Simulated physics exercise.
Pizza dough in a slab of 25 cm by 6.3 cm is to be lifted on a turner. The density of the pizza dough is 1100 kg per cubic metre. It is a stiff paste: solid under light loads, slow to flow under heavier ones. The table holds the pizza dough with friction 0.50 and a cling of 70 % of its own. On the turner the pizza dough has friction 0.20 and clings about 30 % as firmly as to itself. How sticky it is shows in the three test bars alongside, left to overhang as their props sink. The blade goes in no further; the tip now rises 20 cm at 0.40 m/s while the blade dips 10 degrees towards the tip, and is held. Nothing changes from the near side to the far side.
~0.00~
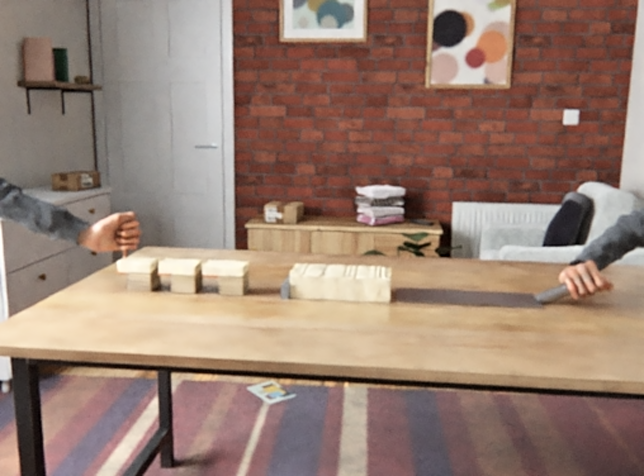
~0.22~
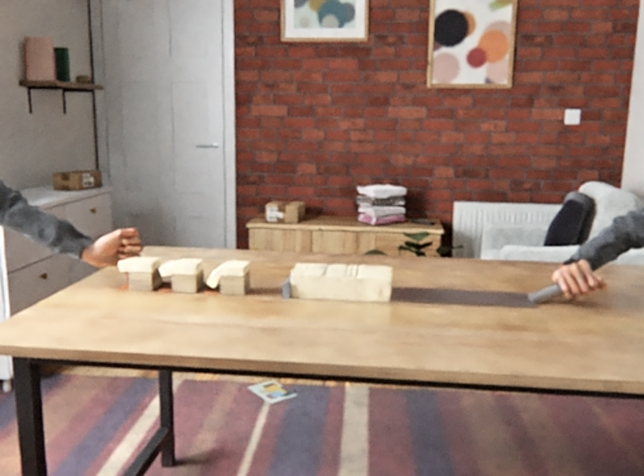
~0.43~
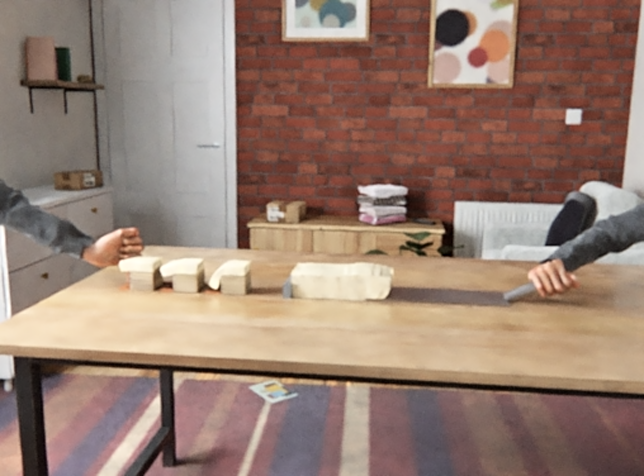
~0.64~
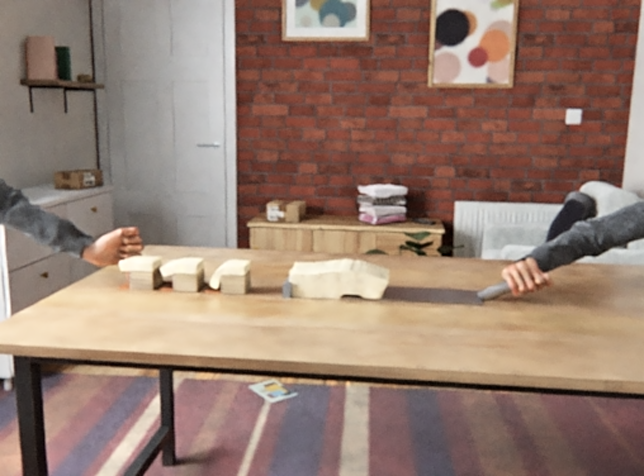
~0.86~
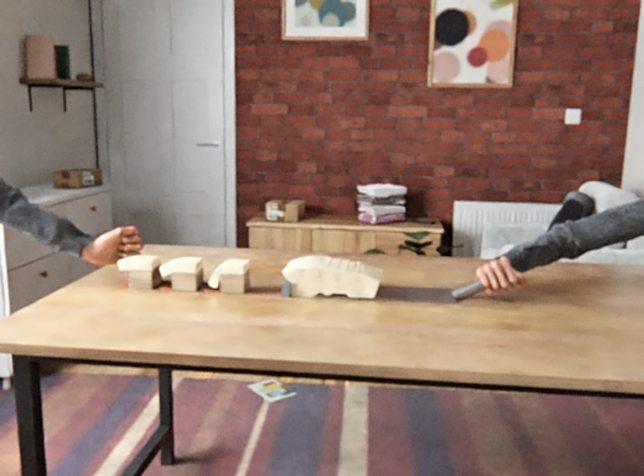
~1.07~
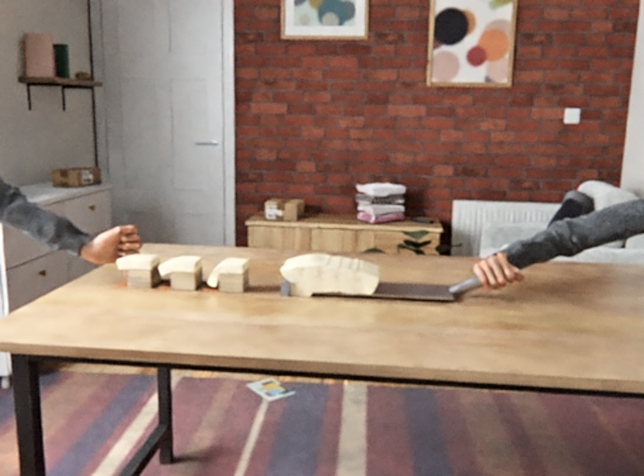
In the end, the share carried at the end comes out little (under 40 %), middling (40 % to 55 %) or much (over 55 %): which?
The band is much (over 55 %).
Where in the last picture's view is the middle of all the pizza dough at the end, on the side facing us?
Near (330, 231).
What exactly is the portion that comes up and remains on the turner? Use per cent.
About 65 %.
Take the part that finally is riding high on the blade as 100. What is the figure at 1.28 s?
Some 40 per cent.
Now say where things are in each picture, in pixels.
Handle end of the blade at (543, 308), not yet moved; top of the pizza dough at (306, 276); bar tips down by 0, 0, 0 (left to right), in the first frame.
Handle end of the blade at (536, 308), moved 1.9 cm; top of the pizza dough at (378, 278); bar tips down by 3 mm, 1.0 cm, 3.6 cm (left to right), in the second frame.
Handle end of the blade at (509, 306), moved 8.4 cm; top of the pizza dough at (363, 274); bar tips down by 3 mm, 1.1 cm, 3.9 cm (left to right), in the third frame.
Handle end of the blade at (482, 305), moved 15 cm; top of the pizza dough at (344, 270); bar tips down by 4 mm, 1.3 cm, 4.0 cm (left to right), in the fourth frame.
Handle end of the blade at (456, 303), moved 21 cm; top of the pizza dough at (313, 267); bar tips down by 4 mm, 1.3 cm, 4.1 cm (left to right), in the fifth frame.
Handle end of the blade at (453, 299), moved 21 cm; top of the pizza dough at (319, 265); bar tips down by 4 mm, 1.3 cm, 4.1 cm (left to right), in the sixth frame.
After 1.28 s, the tip is 8.6 cm up.
After 1.53 s, the tip is 19 cm up.
After 1.78 s, the tip is 20 cm up and 66 % is riding high on the blade.
After 2.03 s, the tip is 20 cm up and 66 % is riding high on the blade.
After 2.40 s, at the end, the tip is 20 cm up and 66 % is riding high on the blade.
